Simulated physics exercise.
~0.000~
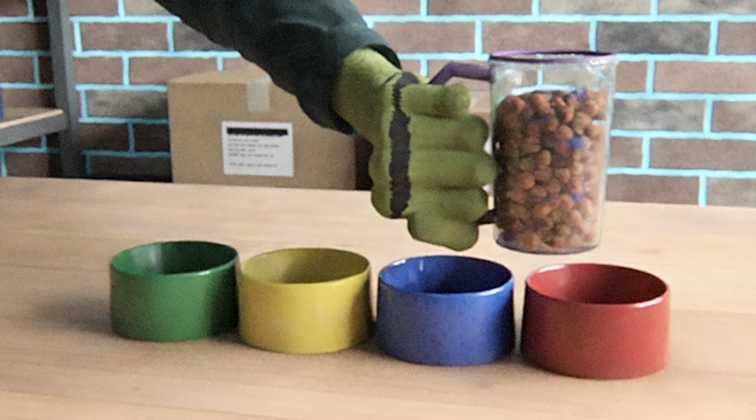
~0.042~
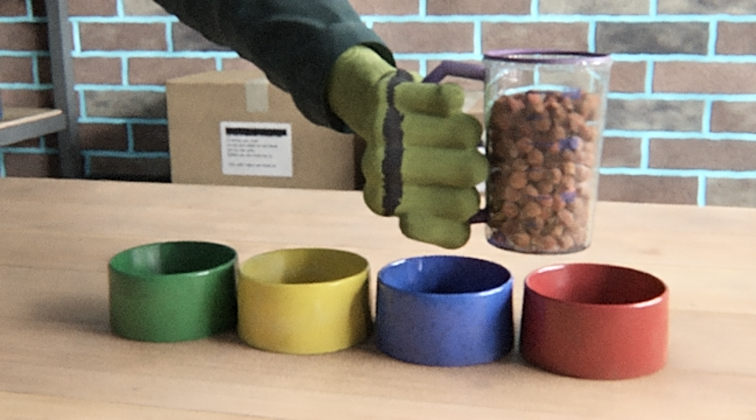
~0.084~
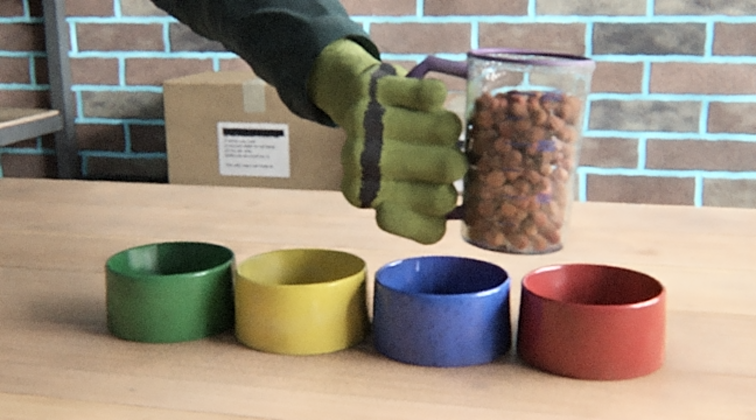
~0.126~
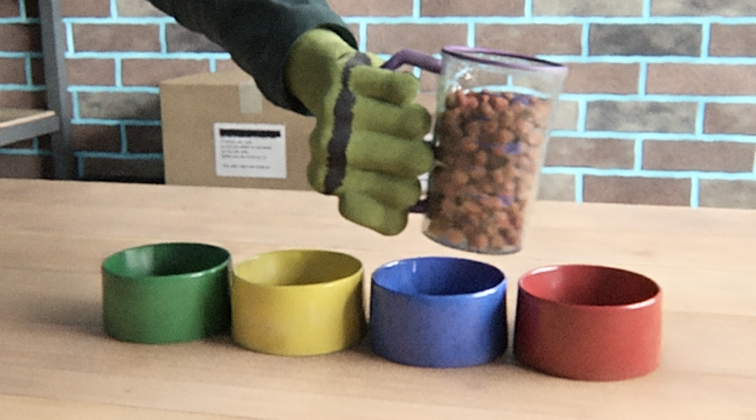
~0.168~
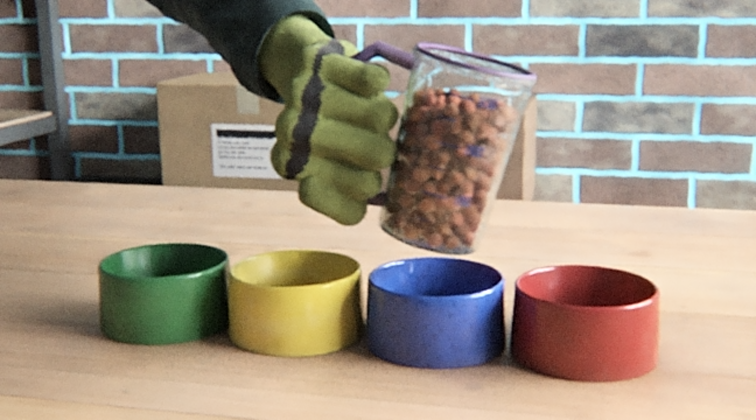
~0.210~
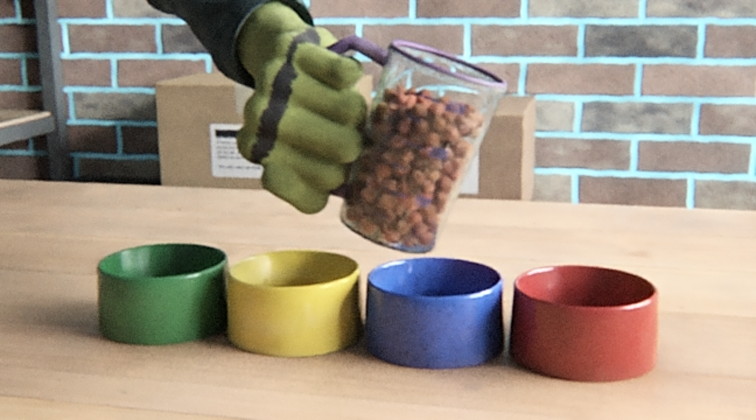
On a wooden table, a green-gloved hand moves a clear cup of brown pellets left above four coloured dishes, tilting it rightward.
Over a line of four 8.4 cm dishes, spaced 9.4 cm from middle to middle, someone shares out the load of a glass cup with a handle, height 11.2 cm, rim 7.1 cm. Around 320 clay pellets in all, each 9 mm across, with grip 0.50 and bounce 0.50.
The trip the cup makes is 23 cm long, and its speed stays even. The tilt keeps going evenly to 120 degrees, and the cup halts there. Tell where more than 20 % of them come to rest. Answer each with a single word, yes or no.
Red dish no, blue dish no, green dish no, yellow dish yes, counter no.
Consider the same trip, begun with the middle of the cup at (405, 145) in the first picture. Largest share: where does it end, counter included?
Biggest portion: Green.
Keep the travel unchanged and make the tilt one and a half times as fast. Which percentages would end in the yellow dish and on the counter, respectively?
In that case you'd see yellow at 90 and the counter at 10.
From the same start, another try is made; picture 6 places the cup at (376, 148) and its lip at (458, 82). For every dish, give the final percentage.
Kept per dish: Red = 0, blue = 0, green = 0, yellow = 90.
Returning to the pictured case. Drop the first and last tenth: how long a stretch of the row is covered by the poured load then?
Roughly 5 cm.
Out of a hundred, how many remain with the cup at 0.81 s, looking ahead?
Close to 95 % of the load.
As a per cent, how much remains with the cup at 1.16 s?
35 %.
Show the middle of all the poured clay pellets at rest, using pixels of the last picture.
Around (292, 285).
After 0.57 s, tilt 68 degrees; cup holds 100 %.
Then, at 0.81 s, tilt 101 degrees; cup holds 95 %, yellow 5 %.
After 1.16 s, tilt 120 degrees; cup holds 35 %, yellow 65 %.
At rest (2.1 s), red 0 %, blue 0 %, green 0 %, yellow 95 %, counter 5 %.
